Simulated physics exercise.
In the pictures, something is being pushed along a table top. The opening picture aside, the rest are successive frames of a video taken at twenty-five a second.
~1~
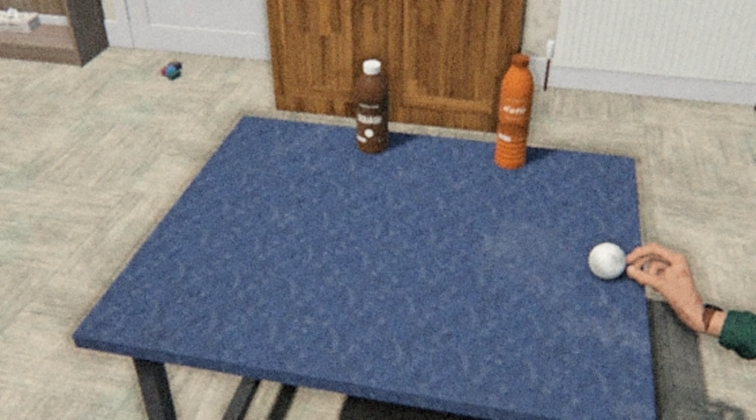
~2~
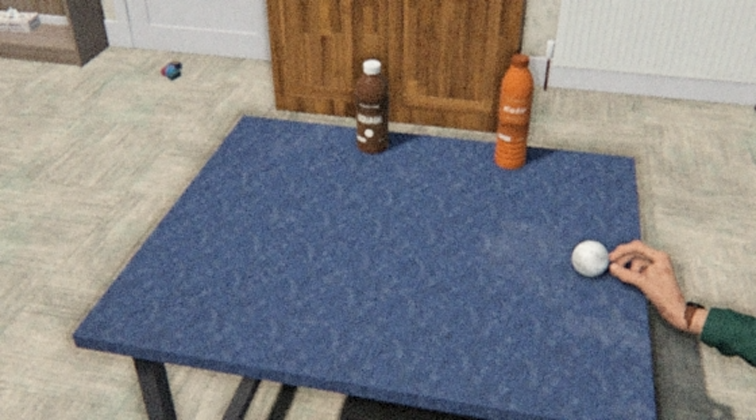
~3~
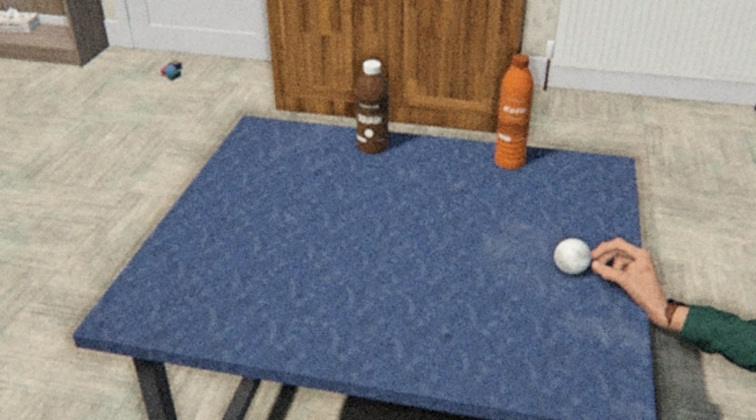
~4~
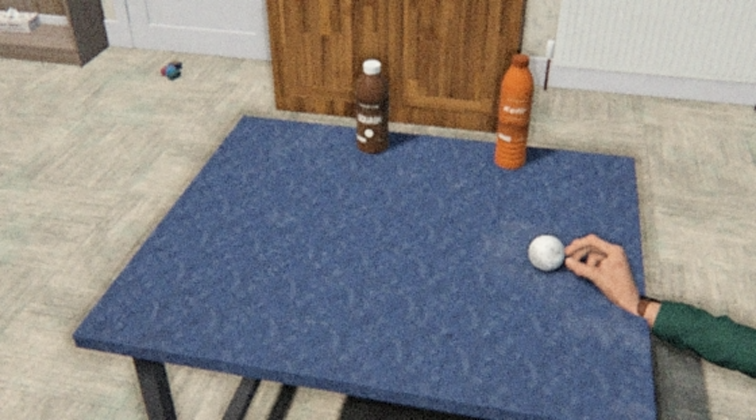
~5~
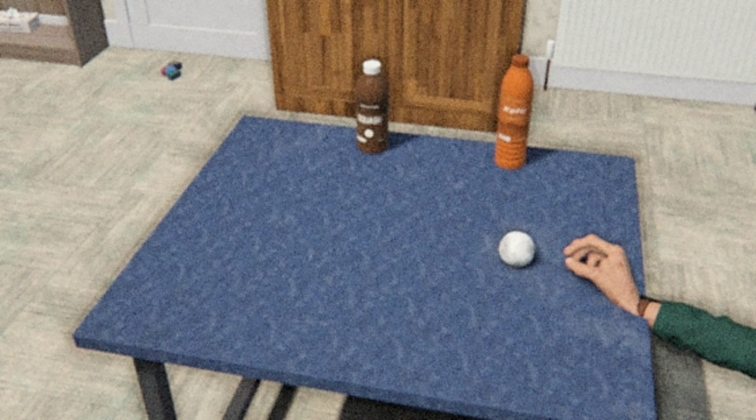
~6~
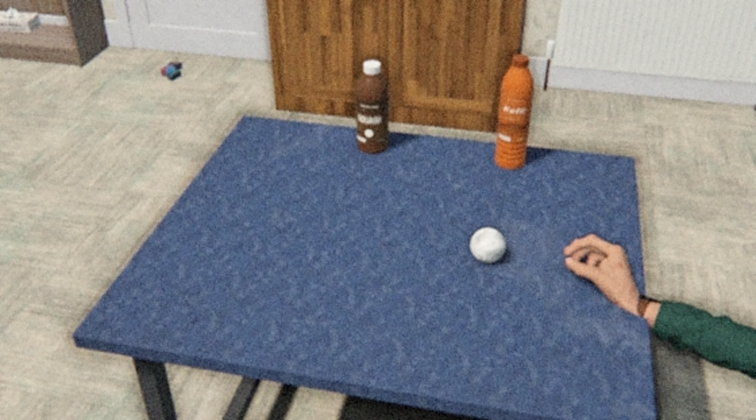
White ball rolling left across a blue table after a hand pushes it from the right edge and lets go, bottles standing behind.
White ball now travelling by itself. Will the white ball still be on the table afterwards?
I think it will part with the table.
Then, 0.40 s later than the last frame, white ball moved well along near (235, 212).
Then, 0.80 s later than the last frame, white ball now off the table.
When it is over, off the table, white ball.
